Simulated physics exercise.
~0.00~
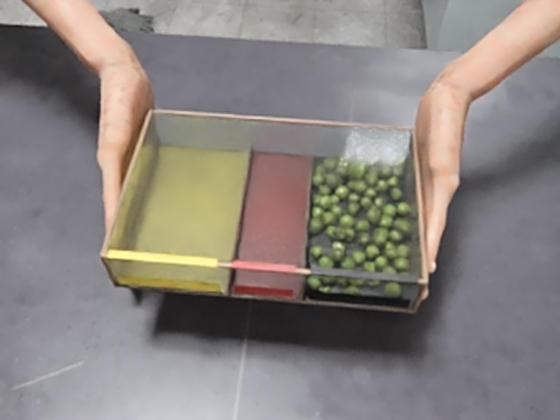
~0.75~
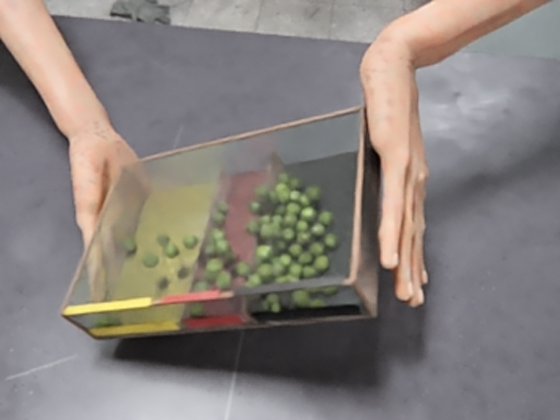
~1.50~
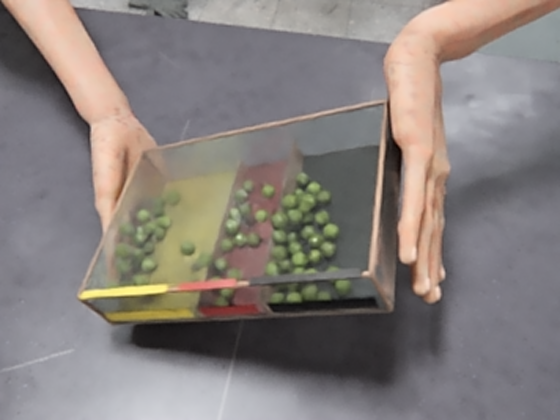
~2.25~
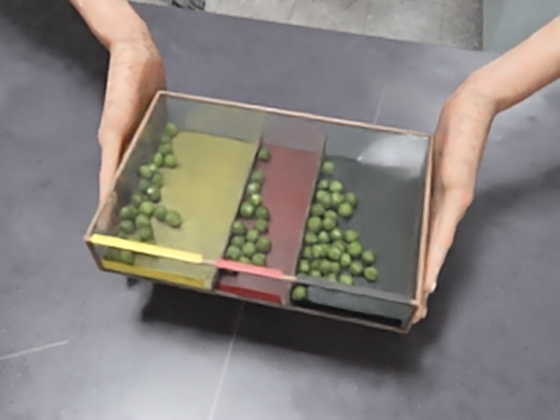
On a dark grey tabletop, hands tilting a lidded three-section box leftward, spreading green olives from the black section into all three.
